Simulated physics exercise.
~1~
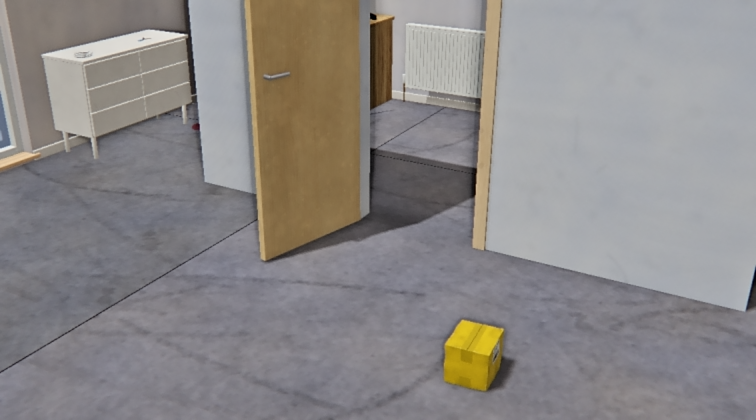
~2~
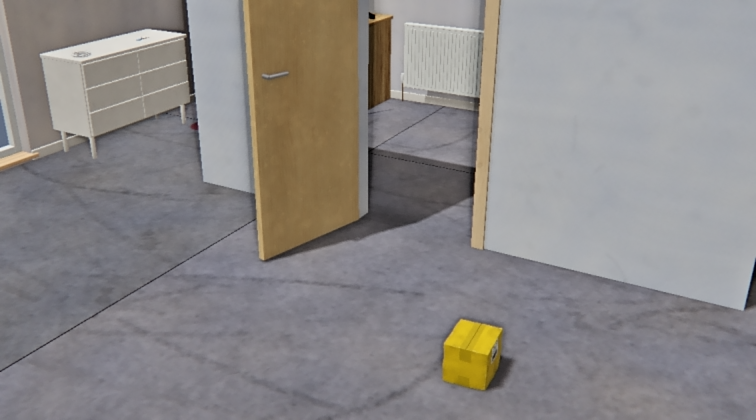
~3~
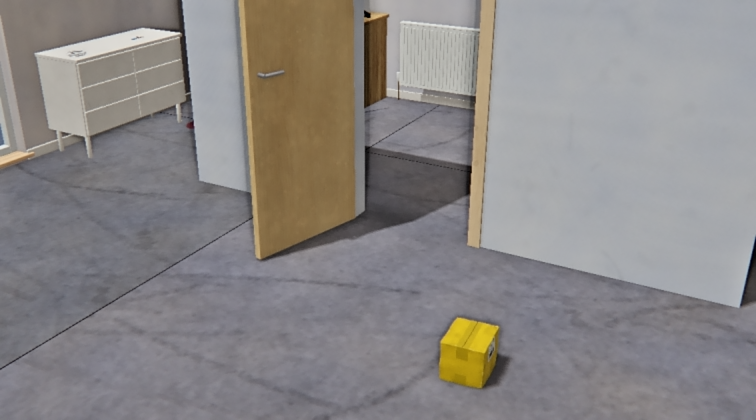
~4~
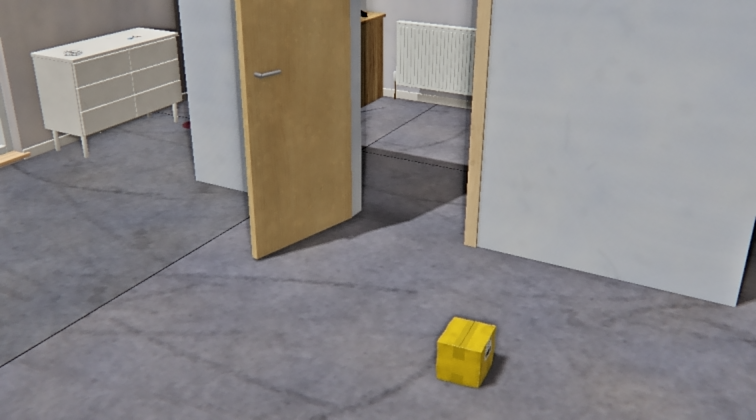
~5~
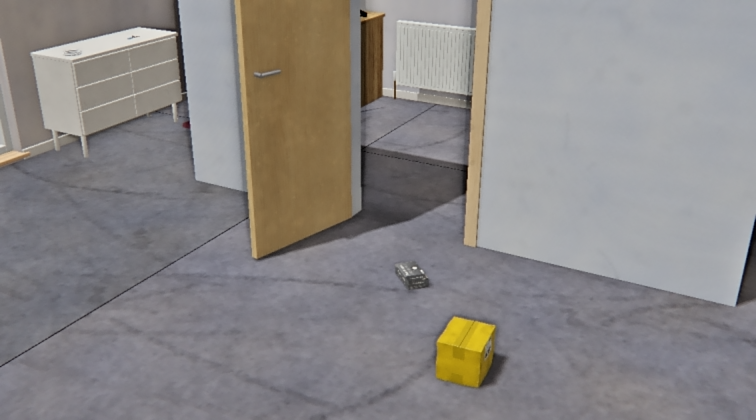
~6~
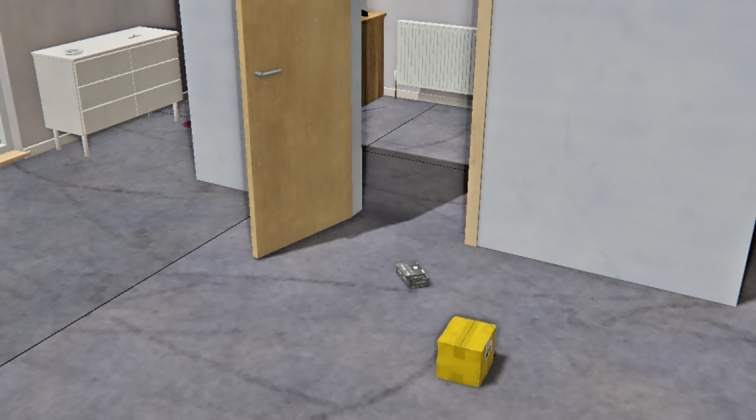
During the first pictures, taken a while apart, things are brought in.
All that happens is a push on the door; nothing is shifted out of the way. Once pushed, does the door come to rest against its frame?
Yes. Seems the door lines up with the frame at the end.
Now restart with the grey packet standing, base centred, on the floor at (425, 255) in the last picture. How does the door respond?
After that, the door stays partly open.
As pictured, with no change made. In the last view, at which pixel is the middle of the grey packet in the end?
Close to (425, 275) in the last picture.
Then, 1.20 s on from there, door 69° open.
Then, 2.10 s on from there, door 33° open; grey packet shifted a little near (424, 275).
In the end, door 0° open; both unmoved. At the end, from the last picture's camera, grey packet near (425, 275).
